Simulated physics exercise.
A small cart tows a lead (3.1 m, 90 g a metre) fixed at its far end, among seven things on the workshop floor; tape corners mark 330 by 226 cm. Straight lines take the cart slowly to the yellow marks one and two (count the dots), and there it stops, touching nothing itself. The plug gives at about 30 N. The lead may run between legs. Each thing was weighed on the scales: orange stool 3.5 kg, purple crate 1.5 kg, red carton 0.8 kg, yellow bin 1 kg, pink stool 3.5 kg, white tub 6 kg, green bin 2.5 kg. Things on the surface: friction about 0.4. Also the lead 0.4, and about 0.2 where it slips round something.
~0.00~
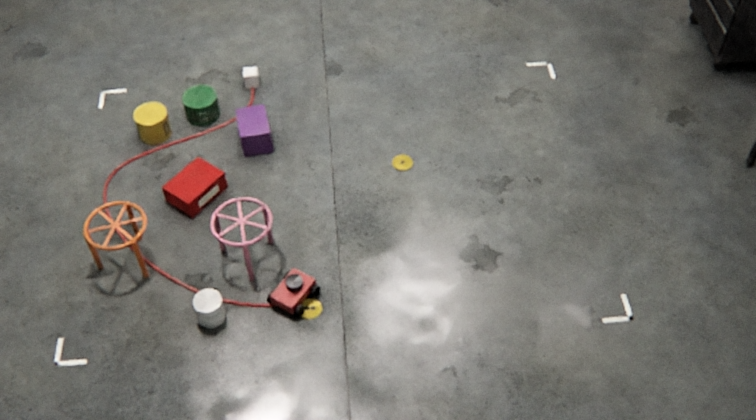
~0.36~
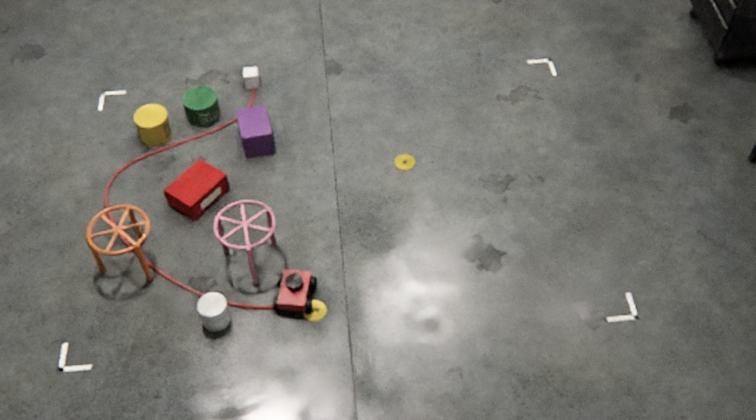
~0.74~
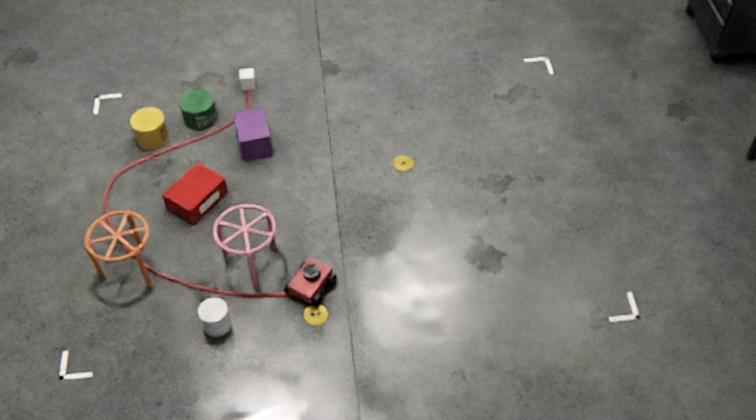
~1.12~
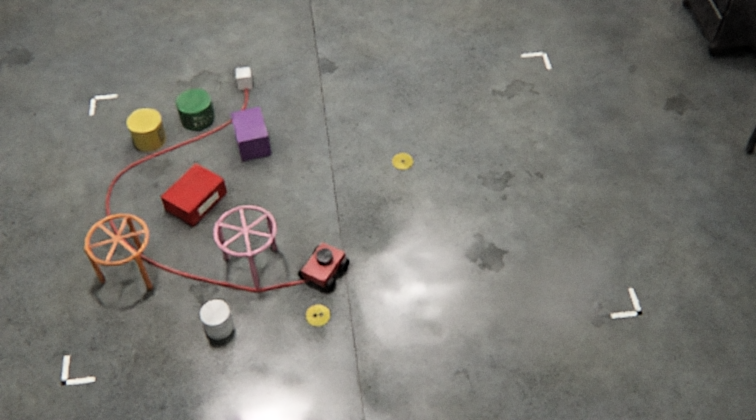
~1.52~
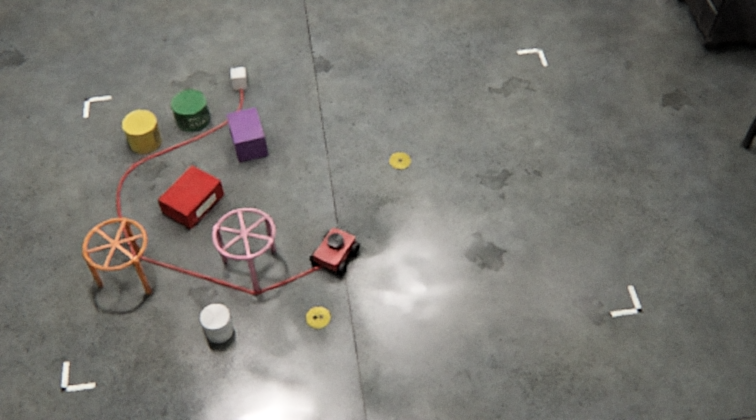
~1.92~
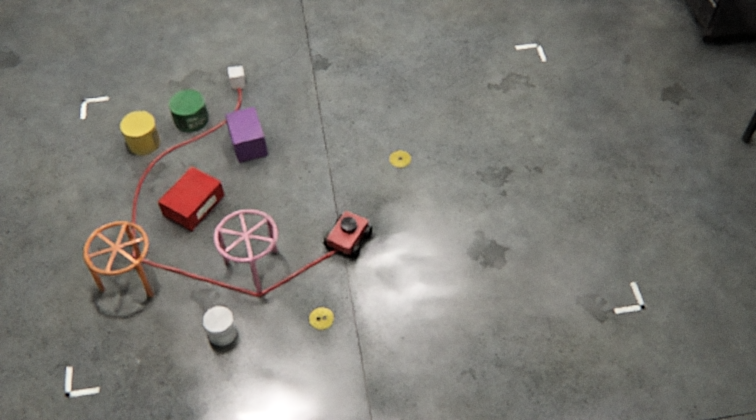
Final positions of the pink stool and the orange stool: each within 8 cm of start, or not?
Final: Pink stool not within. Orange stool not within.
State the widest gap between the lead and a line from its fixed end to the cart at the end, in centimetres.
Max deviation from straight line at end: Approx. 70 cm.
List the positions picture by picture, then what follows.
The first frame shows pink stool (241, 220); orange stool (115, 224); marks (403, 163) (310, 309); lead runs through (234, 303); cart (289, 304).
In the second frame, lead runs through (238, 305); cart (294, 304).
In the third frame, lead runs through (251, 295); cart (307, 293).
The fourth frame shows cart (320, 277).
The fifth frame shows cart (331, 261).
The sixth frame shows pink stool (246, 234); orange stool (116, 247); lead runs through (204, 279) (299, 272); cart (344, 245).
At 3.4 s, cart at (380, 187), 11 N at the fixed end; orange stool 10 cm off its start, pink stool 5 cm off its start, red carton 5 cm off its start.
At 5.0 s, cart at (384, 191), lead slack at the fixed end; pink stool 20 cm off its start, orange stool 13 cm off its start, red carton 6 cm off its start.
At 6.5 s, cart at (351, 257), lead slack at the fixed end; pink stool 20 cm off its start at (240, 207), orange stool 13 cm off its start at (137, 237), red carton 6 cm off its start at (199, 190).
At 8.0 s, cart at (322, 317), lead slack at the fixed end; pink stool 20 cm off its start, orange stool 13 cm off its start, red carton 6 cm off its start.
At 8.4 s, cart at (322, 317), lead slack at the fixed end; pink stool 20 cm off its start at (240, 207), orange stool 13 cm off its start at (137, 237), red carton 6 cm off its start at (199, 190).
